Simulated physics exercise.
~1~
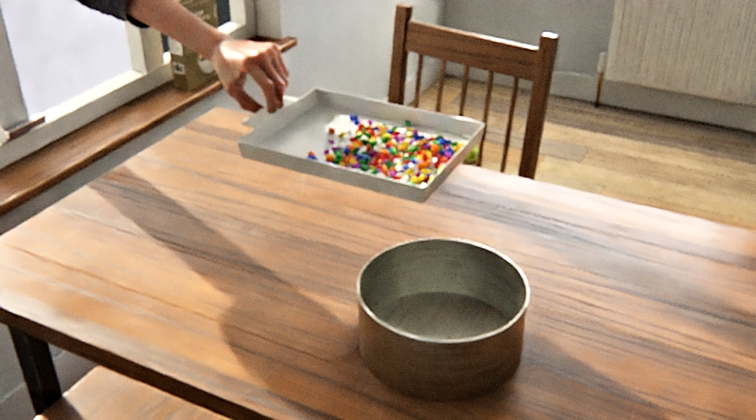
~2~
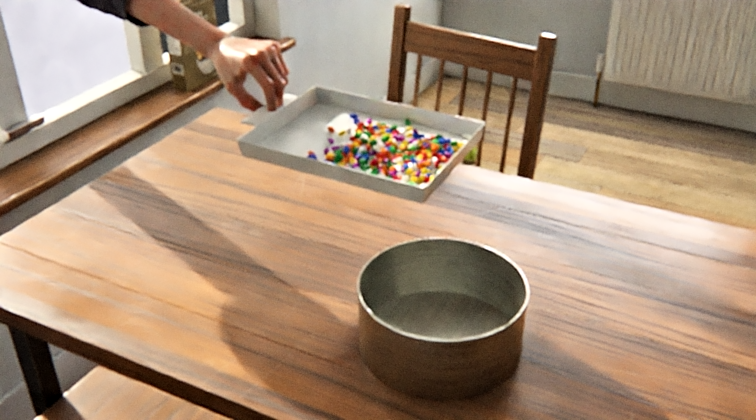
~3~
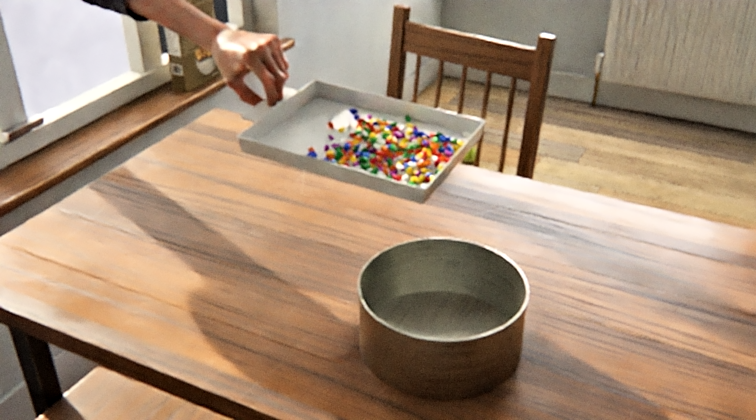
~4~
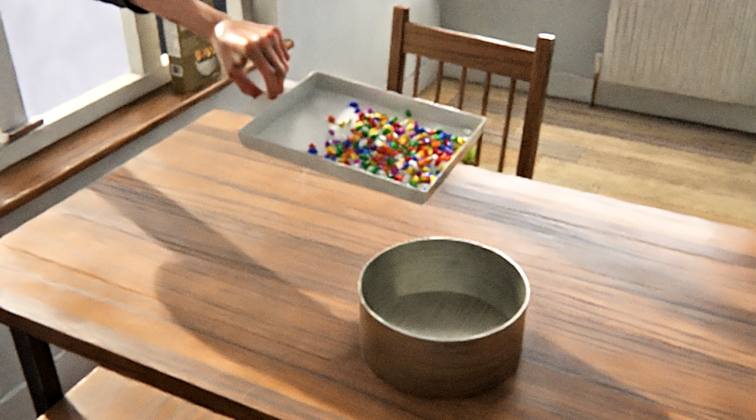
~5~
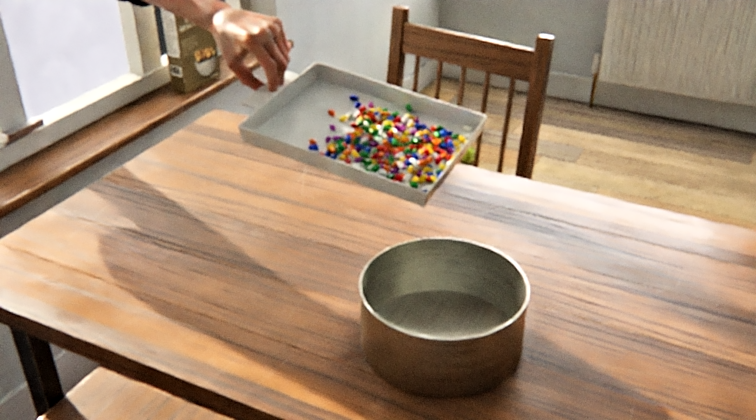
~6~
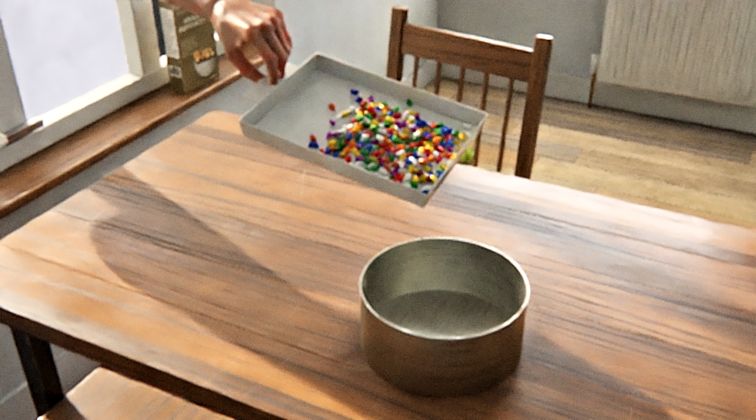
Above a wooden table, a hand tilts a tray of colourful jelly beans toward the right.
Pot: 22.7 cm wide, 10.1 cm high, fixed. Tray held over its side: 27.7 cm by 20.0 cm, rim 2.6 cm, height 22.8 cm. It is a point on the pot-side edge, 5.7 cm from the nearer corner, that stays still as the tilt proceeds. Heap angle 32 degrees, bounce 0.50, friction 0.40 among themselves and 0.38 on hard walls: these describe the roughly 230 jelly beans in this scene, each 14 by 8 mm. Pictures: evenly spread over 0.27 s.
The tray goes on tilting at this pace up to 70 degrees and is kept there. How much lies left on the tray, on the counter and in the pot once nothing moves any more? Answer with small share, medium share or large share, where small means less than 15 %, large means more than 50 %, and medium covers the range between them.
Left on the tray - medium share; counter - small share; pot - large share.
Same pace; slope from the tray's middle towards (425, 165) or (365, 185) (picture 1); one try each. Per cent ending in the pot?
The share comes to roughly 30 in a hundred, then roughly 55 in a hundred.
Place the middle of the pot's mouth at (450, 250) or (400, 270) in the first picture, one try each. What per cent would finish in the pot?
20 and 60 %.
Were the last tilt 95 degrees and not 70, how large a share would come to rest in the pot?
In that case, near 100 percent.
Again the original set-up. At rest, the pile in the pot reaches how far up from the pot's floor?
Around 2.0 cm above the floor.
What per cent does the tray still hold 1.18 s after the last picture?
About 95% of the load.
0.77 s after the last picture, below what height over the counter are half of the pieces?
Height: Around 30 cm.
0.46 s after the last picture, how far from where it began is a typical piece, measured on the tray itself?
Displacement on the tray: About 1 cm.
Then, 0.46 s after the last picture, tilt 40 degrees; the tray holds 100 %, the pot 0 %.
Then, 0.77 s after the last picture, tilt 58 degrees; the tray holds 100 %, the pot 0 %.
Then, 1.18 s after the last picture, tilt 70 degrees; the tray holds 95 %, the pot 0 %.
In the end, tray 30 %, counter 0 %, pot 70 %.
